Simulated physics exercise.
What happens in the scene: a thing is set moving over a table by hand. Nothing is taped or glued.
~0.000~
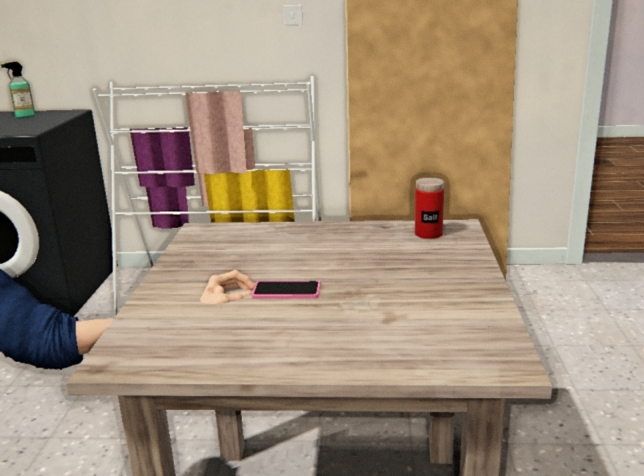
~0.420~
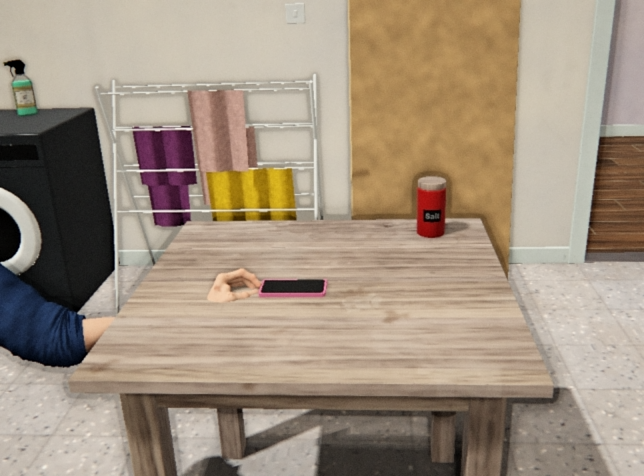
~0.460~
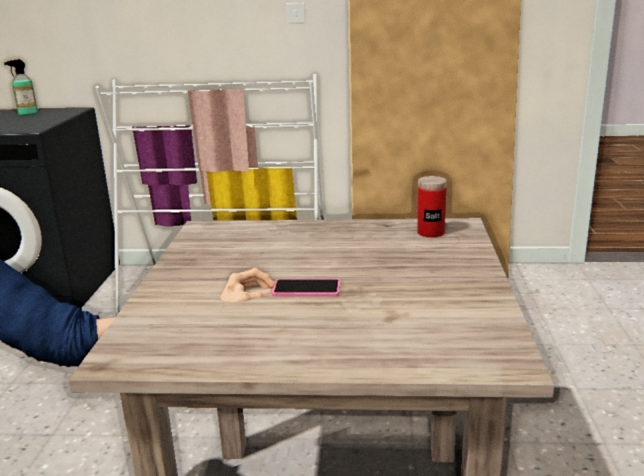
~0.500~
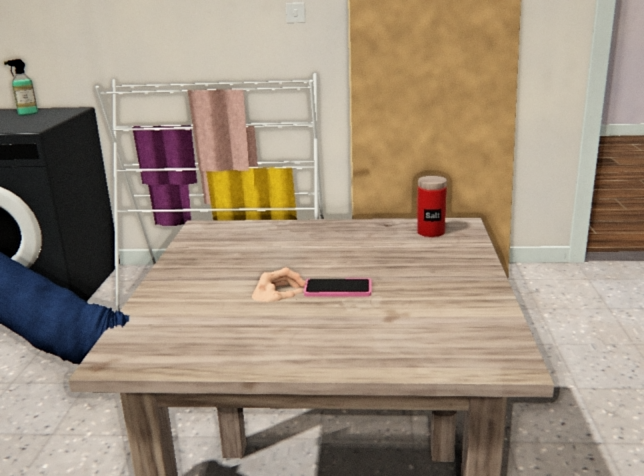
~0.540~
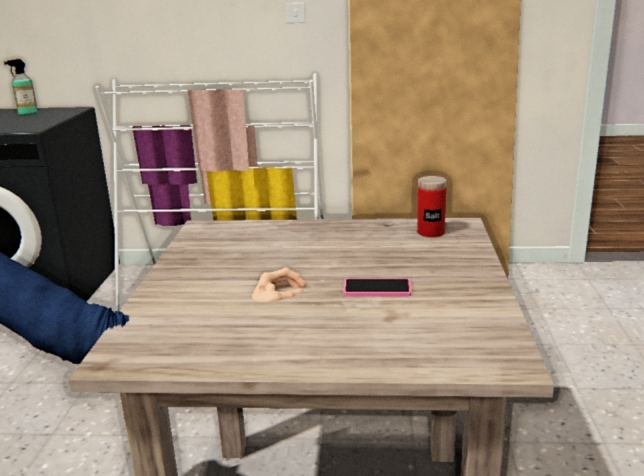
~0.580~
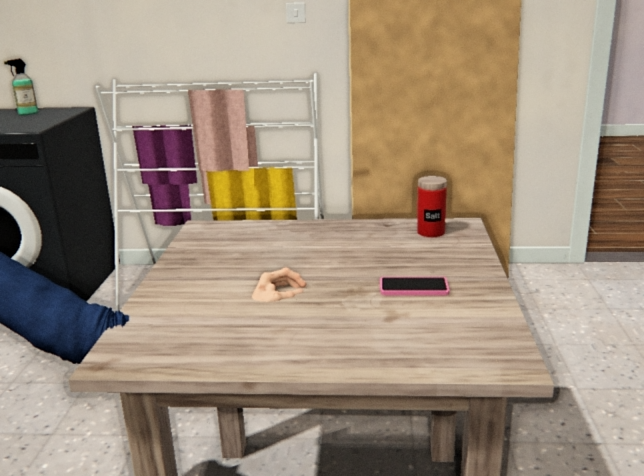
A pink phone is pushed right across a wooden table by a hand, then slides away from it.
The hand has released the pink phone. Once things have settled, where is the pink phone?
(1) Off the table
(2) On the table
(1) Off the table.
After 0.78 s, pink phone now off the table.
After 0.98 s, things are still on the move.
After 1.18 s, as before.
By the end (1.3 s), off the table, pink phone.
